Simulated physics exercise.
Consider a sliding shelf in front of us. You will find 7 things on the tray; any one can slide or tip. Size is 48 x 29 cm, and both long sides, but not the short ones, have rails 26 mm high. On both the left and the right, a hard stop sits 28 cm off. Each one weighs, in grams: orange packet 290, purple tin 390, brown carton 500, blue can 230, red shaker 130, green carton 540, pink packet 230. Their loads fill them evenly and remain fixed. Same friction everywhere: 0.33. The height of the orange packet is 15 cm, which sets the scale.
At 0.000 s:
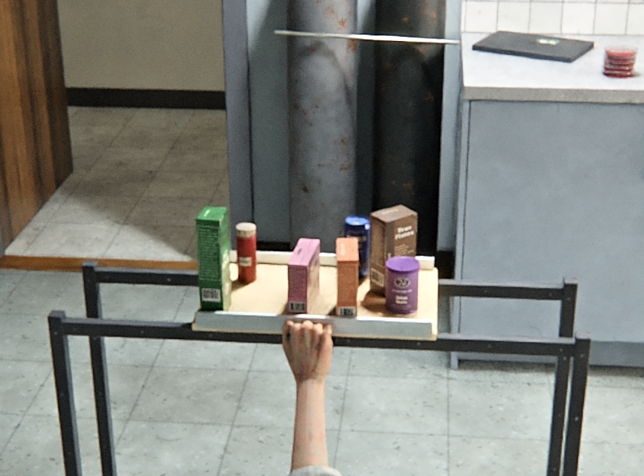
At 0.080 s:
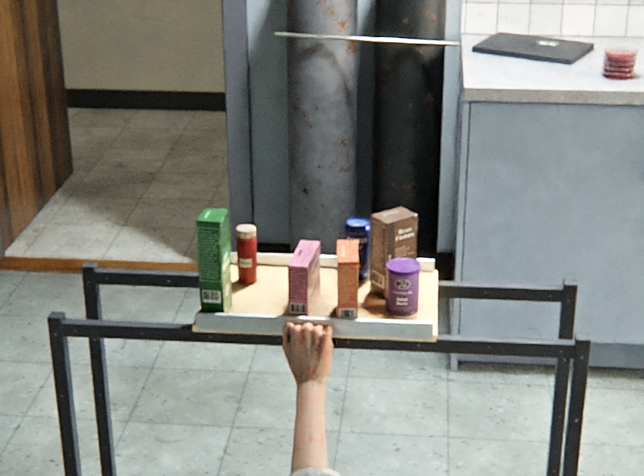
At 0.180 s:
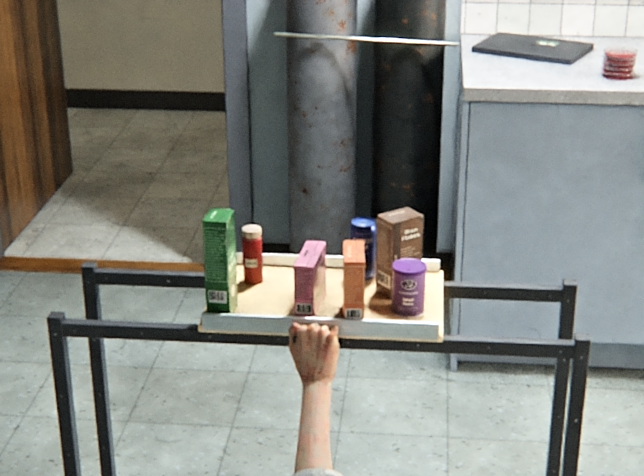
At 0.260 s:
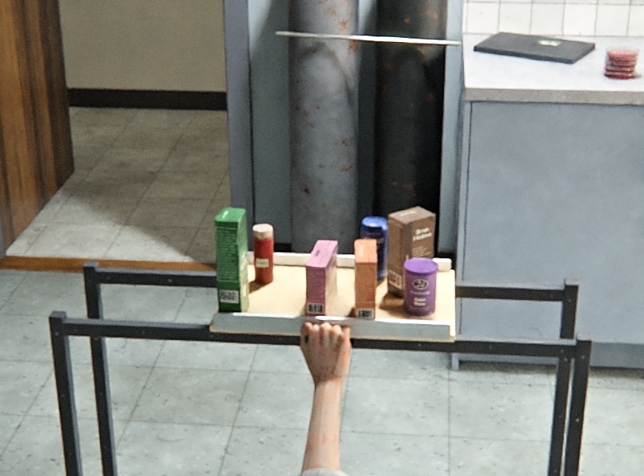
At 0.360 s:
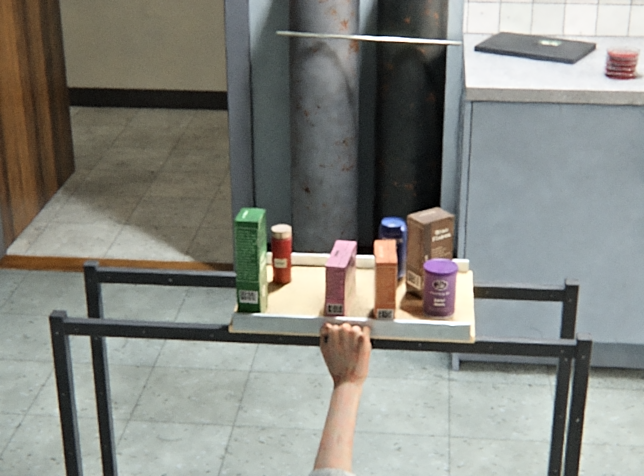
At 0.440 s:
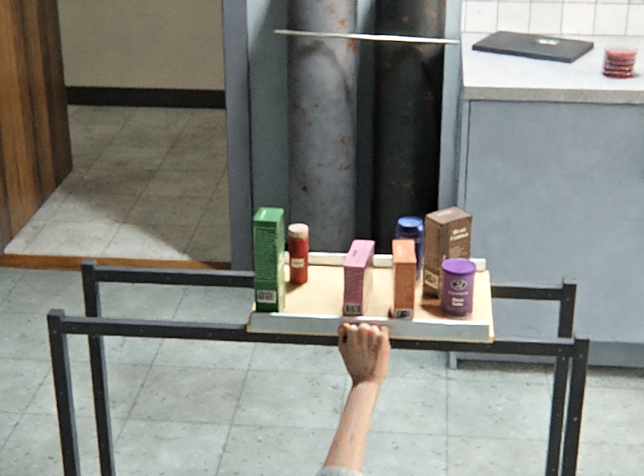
In a room with a tiled floor and a gray counter, a hand grips the front edge of a tray of cartons, packets and cylindrical containers resting on a dark metal frame. The tray stays still at first, then the hand slides it a short way right, the items staying upright.
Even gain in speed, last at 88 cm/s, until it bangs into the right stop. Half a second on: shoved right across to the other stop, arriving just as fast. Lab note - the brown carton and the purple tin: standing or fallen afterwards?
My prediction: The brown carton will lose its balance, the purple tin will lose its balance.
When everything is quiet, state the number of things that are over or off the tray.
That makes 6.
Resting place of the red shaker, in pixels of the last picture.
End point: Approx. (150, 266).
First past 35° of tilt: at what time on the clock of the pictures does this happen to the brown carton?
Somewhere about 1.0 s.
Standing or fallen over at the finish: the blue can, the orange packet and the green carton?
Here's how it ends: The blue can never goes down, the orange packet comes down, and the green carton comes down.
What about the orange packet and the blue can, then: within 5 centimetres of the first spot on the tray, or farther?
Here the orange packet moves off, and the blue can is left in place.
By 0.94 s, tray 28 cm right; purple tin and brown carton now off the tray; green carton tilted 67°; orange packet tilted 63°.
By 1.44 s, tray 26 cm right; orange packet on its side; red shaker on its side; green carton tilted 75°.
By 2.34 s, tray 20 cm left; orange packet on its side; red shaker on its side; green carton tilted 75°.
When it is over (3.1 s), off the tray and tipped over, purple tin and brown carton; lying over on the tray, orange packet, red shaker, green carton and pink packet; the last one within 5 cm of the start.
